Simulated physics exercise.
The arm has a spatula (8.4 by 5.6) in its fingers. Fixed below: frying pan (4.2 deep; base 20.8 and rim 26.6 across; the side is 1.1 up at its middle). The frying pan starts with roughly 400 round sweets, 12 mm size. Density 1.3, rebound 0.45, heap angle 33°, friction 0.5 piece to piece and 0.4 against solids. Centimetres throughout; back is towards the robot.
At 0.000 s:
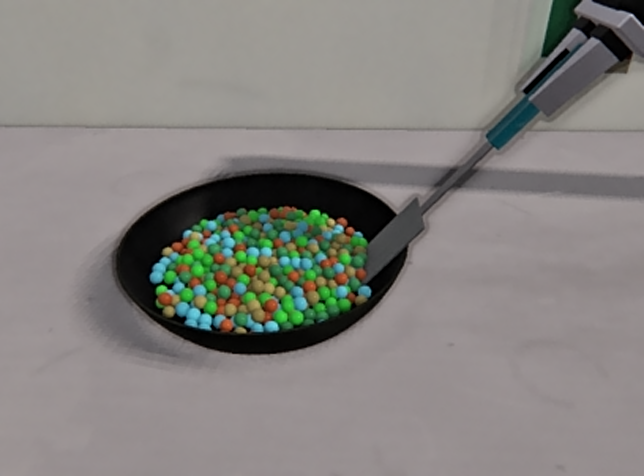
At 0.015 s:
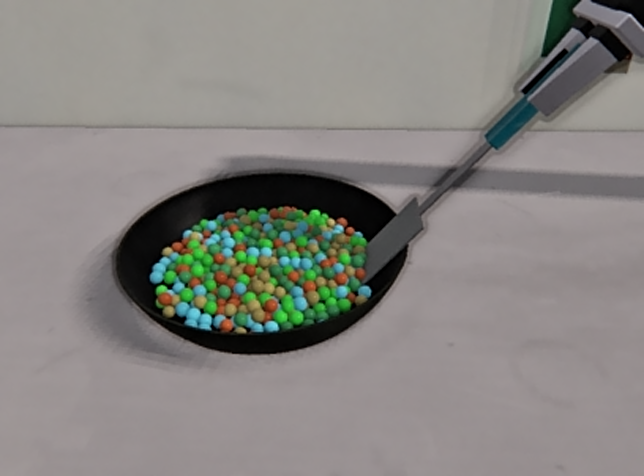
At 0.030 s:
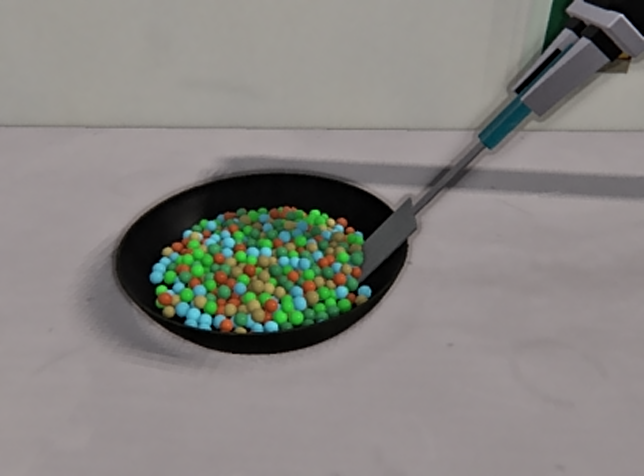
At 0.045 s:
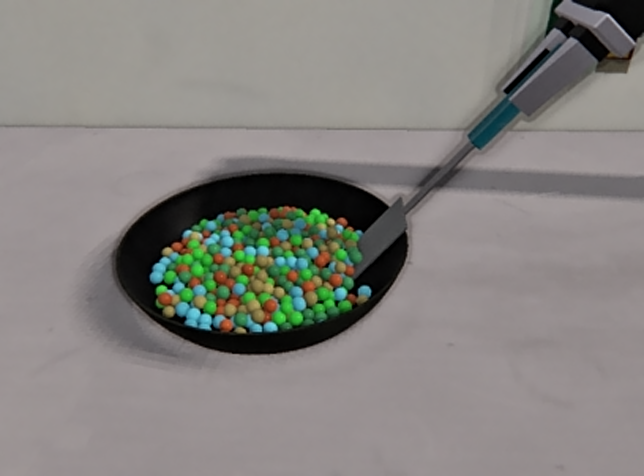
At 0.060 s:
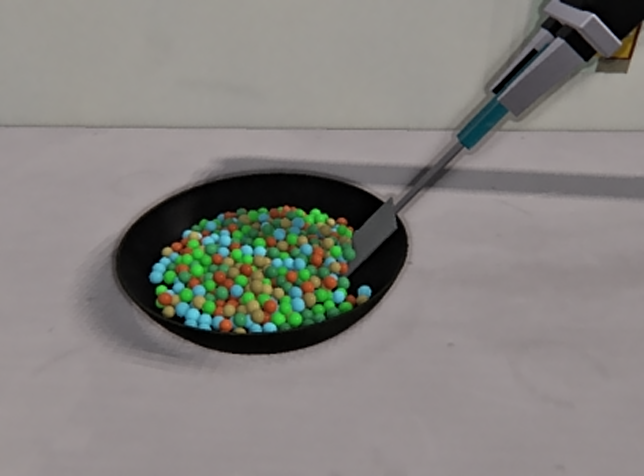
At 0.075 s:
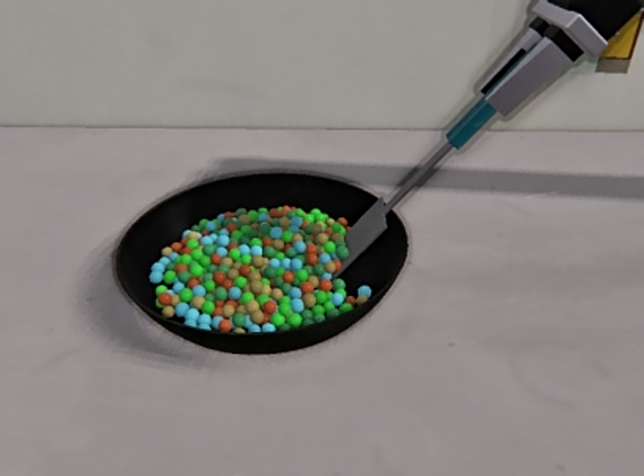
A black frying pan heaped with small green, blue, orange and tan balls sits on a pale grey surface against a light wall, seen from slightly above by a still camera. A grey and teal robot arm reaches in from the upper right, holding a grey spatula at the pan's right side. The spatula barely moves at first, then slides slowly leftward into the heap's edge, nudging a few balls.
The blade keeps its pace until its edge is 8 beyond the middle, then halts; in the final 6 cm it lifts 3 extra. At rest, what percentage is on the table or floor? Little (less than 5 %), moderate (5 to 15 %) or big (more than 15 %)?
Share on the table or floor: Little (less than 5 %).
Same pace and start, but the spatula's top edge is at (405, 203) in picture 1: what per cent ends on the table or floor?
About 0 per cent.
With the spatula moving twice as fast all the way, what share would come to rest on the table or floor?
It would be near 15 per cent.
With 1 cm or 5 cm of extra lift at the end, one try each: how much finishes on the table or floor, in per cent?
Some 0 and 5 per cent.
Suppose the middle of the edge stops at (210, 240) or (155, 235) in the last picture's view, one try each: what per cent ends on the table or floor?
About 0 and 10 per cent.
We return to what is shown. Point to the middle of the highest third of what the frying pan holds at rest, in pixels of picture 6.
Around (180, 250).
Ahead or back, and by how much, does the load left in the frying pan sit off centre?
Some 3.5 cm ahead.
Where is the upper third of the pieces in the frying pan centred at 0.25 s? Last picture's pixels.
Near (217, 249).
After 0.16 s, sloping 52°, highest piece 6 above the table; 401 in the frying pan.
After 0.25 s, sloping 52°, highest piece 6 above the table; 401 in the frying pan.
After 0.49 s, sloping 52°, highest piece 5 above the table; 397 in the frying pan, 3 on the table or floor, 1 on the blade or in flight.
After 1.54 s, sloping 52°, highest piece 5 above the table; 397 in the frying pan, 4 on the table or floor.
In the end, 397 in the frying pan, 4 on the table or floor. That is 1 % on the table or floor.
